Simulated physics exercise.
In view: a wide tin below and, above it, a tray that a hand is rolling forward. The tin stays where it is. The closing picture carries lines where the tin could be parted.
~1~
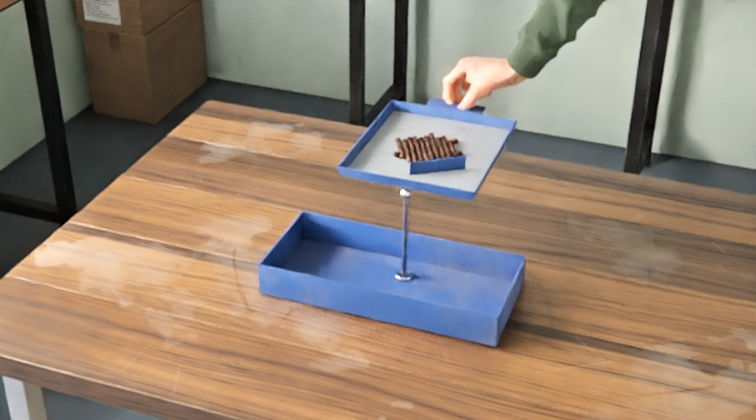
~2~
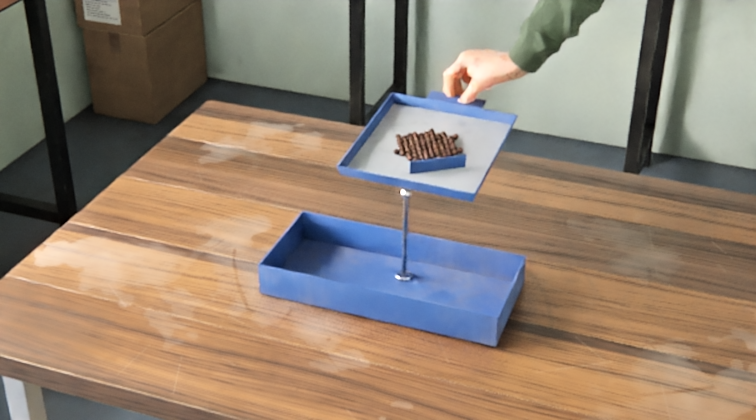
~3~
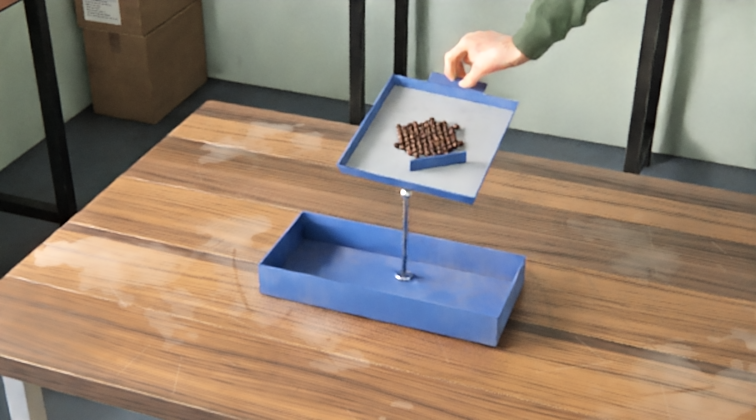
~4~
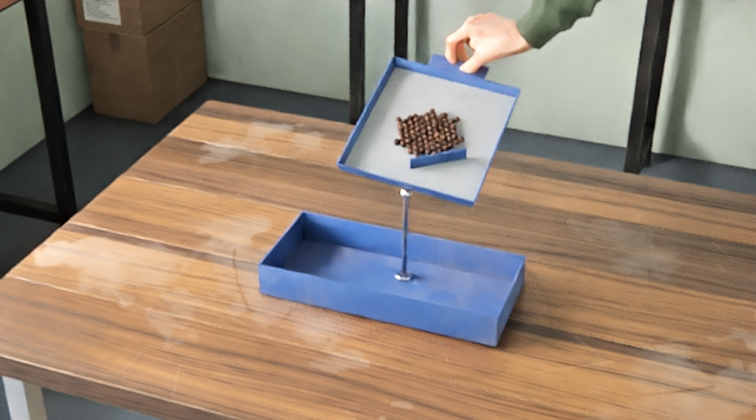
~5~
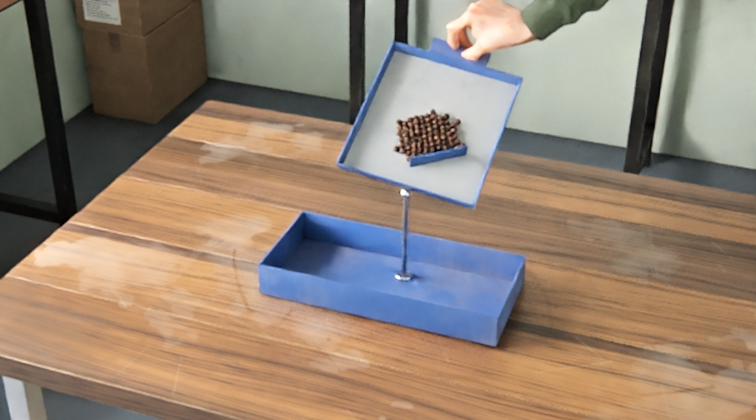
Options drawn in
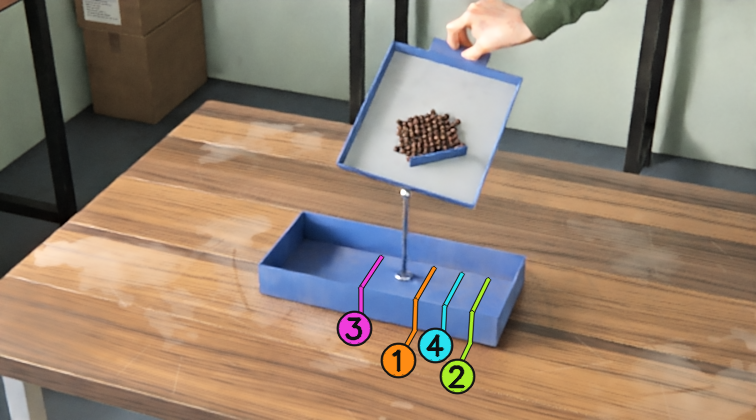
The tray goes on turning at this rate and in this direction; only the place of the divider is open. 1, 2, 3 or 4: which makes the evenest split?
Go for 1.
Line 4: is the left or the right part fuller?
More lands on the left.
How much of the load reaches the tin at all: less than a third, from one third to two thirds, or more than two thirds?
It is more than two thirds.
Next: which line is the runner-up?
4.
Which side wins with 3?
The right side.
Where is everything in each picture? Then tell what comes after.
The first picture shows corners of the pouring end (341, 166) and (473, 190), level; middle of the load (430, 150), allspice berries.
The second picture shows corners of the pouring end (341, 165) and (473, 192), barely tipped; fin from (410, 162) to (466, 155).
The third picture shows corners of the pouring end (341, 163) and (473, 195), a little tipped; front corners of the tin (259, 265) and (498, 317).
The fourth picture shows corners of the pouring end (341, 162) and (472, 199), clearly tipped; far corners (395, 59) and (517, 90).
The fifth picture shows corners of the pouring end (341, 162) and (472, 202), clearly tipped; the right corner sinks clearly lower.
On the marked copy, line 1 crosses the front rim at (416, 299); line 2 crosses the front rim at (472, 311); line 3 crosses the front rim at (361, 287); line 4 crosses the front rim at (445, 305).
For line 1, of what is caught, roughly half on the left of the divider, roughly half on the right.
For line 2, of what is caught, every piece on the left of the divider, not one piece on the right.
For line 3, of what is caught, just a few on the left of the divider, almost all on the right.
For line 4, of what is caught, the larger part on the left of the divider, roughly a quarter on the right.
